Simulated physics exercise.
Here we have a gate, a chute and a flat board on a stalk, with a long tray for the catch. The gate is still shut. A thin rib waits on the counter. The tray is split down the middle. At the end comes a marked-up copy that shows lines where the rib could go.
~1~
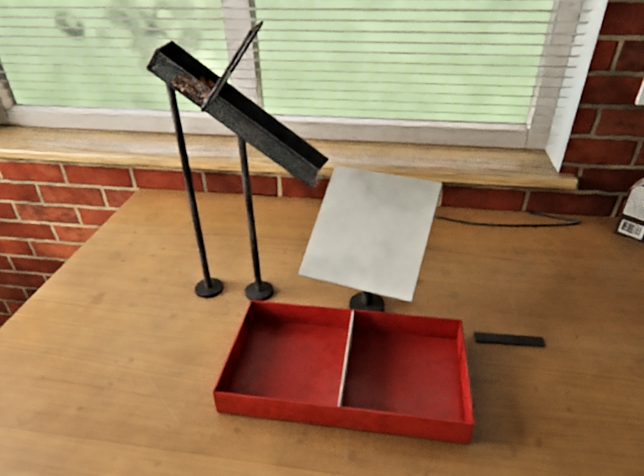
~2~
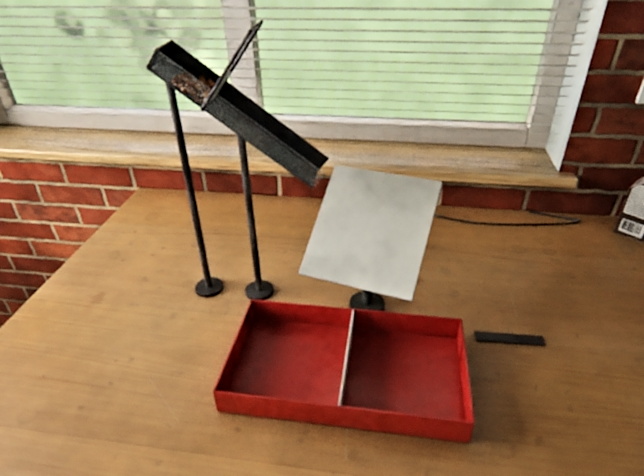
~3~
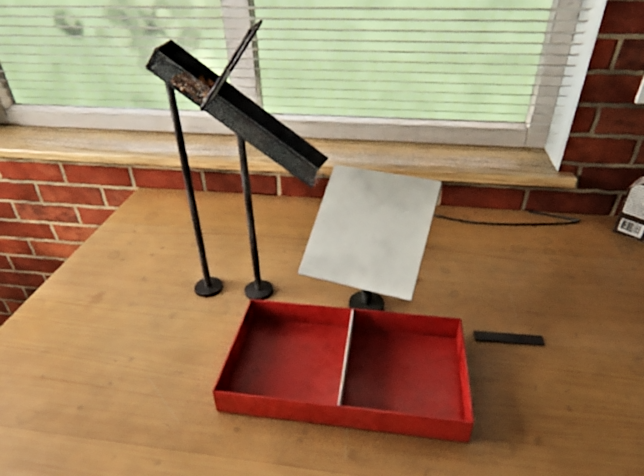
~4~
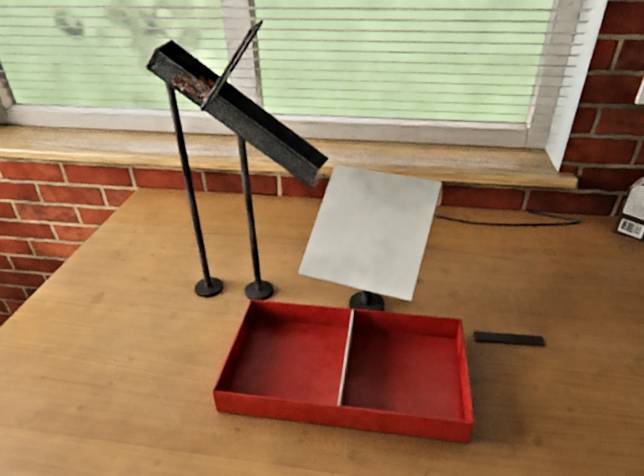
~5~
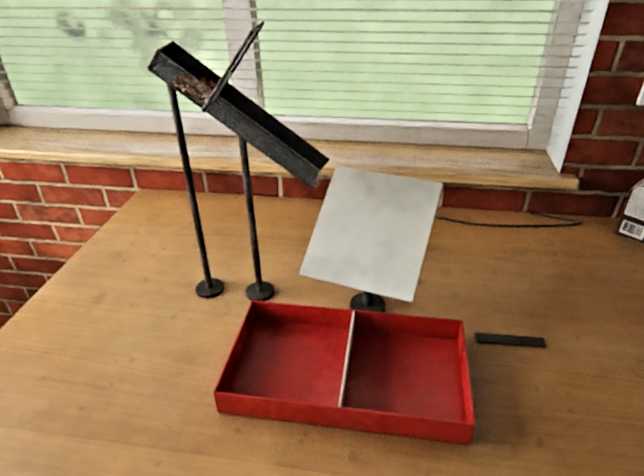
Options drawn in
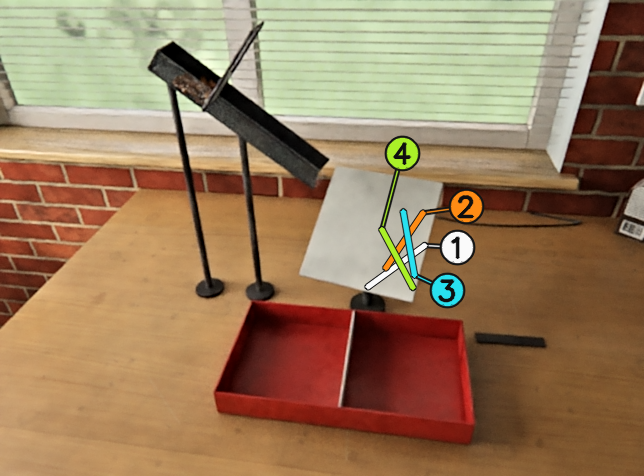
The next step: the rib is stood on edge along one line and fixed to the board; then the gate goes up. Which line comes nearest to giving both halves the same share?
Line 2.
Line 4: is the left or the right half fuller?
More lands on the right.
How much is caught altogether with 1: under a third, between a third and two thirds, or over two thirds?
Over two thirds.
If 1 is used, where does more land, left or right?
The left half.
On the marked copy, line 1 from (424, 245) to (368, 286); line 2 from (423, 212) to (385, 268); line 3 from (403, 211) to (414, 274); line 4 from (381, 229) to (412, 287).
With 1, of what is caught, the bulk in the left half, a small share in the right.
With 2, of what is caught, close to half in the left half, close to half in the right.
With 3, of what is caught, a small share in the left half, the bulk in the right.
With 4, of what is caught, a small share in the left half, the bulk in the right.
